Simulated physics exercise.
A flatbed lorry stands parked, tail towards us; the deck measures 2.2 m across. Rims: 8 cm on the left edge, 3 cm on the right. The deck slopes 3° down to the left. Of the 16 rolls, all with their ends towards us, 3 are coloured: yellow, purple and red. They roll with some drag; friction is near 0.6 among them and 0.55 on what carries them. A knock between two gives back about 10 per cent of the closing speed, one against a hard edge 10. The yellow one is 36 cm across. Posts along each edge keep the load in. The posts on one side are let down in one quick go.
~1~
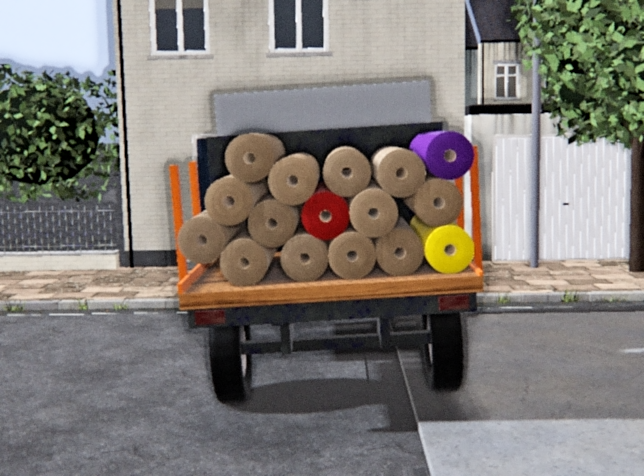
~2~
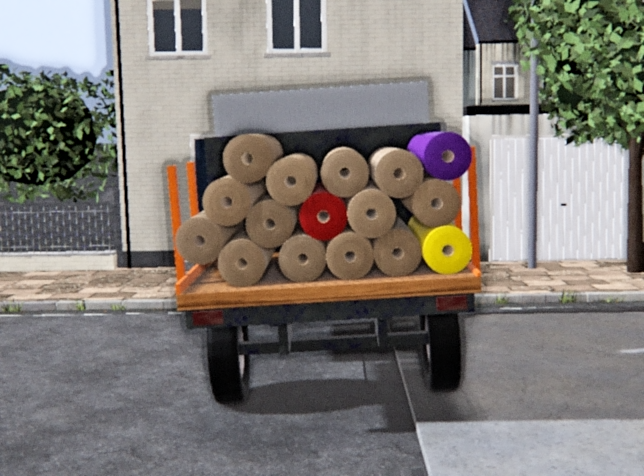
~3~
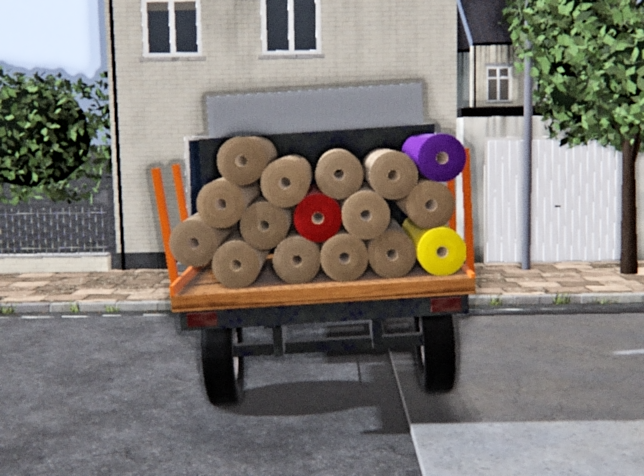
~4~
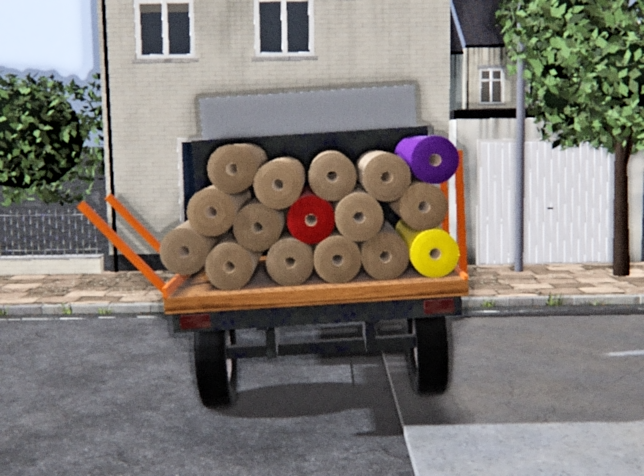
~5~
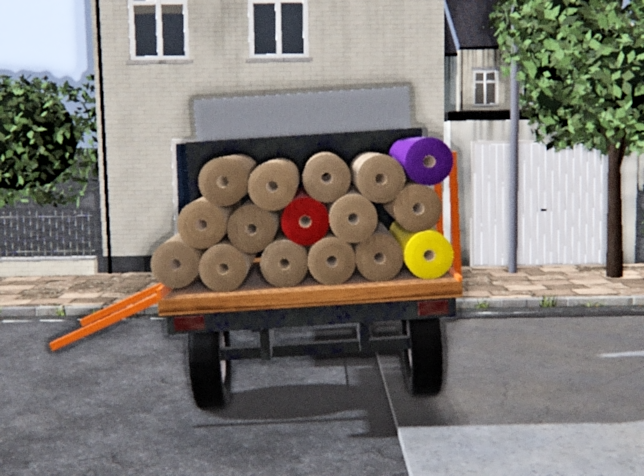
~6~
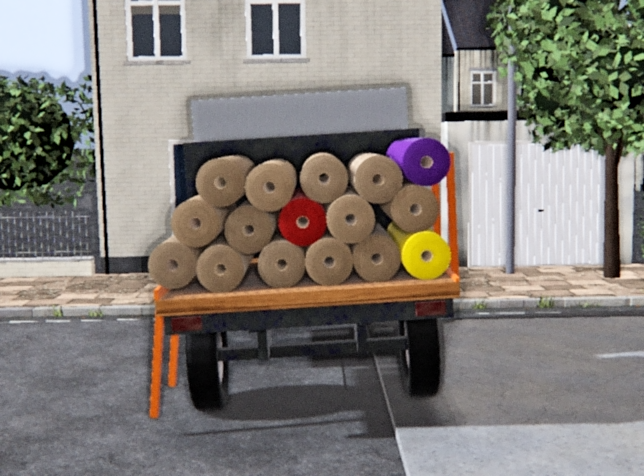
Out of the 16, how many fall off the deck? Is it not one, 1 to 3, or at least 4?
Out of 16: Not one.
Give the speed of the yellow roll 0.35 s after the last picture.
About 0.0 m/s.
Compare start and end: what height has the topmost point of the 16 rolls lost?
Some 0 cm lower.
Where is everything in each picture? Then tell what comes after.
Yellow (450, 250), purple (450, 156), red (326, 216); sides still shut; the deck slopes 3° down to the left; 5 of the 16 make up the bottom layer, in the first frame.
Yellow (448, 251), purple (448, 156), red (323, 217); both sides upright, in the second frame.
Yellow (442, 252), purple (443, 158), red (318, 218); left posts out by 5°, tip at (157, 173), in the third frame.
Yellow (435, 254), purple (435, 160), red (311, 220); left posts out by 40°, tip at (85, 208), in the fourth frame.
Yellow (429, 255), purple (430, 162), red (305, 222); left posts out by 110°, tip at (57, 344), in the fifth frame.
Yellow (427, 256), purple (427, 162), red (303, 223); left posts out by 170°, tip at (155, 411), in the sixth frame.
Then, 0.4 s past the sixth picture, yellow is on the deck, 20 cm from the right edge; purple is up on others, 20 cm from the right edge; red is up on others, 110 cm from the left edge; 0 off so far.
Finally (1.6 s after the last picture), yellow is on the deck, 20 cm from the right edge; purple is up on others, 20 cm from the right edge; red is up on others, 110 cm from the left edge; 0 off so far.
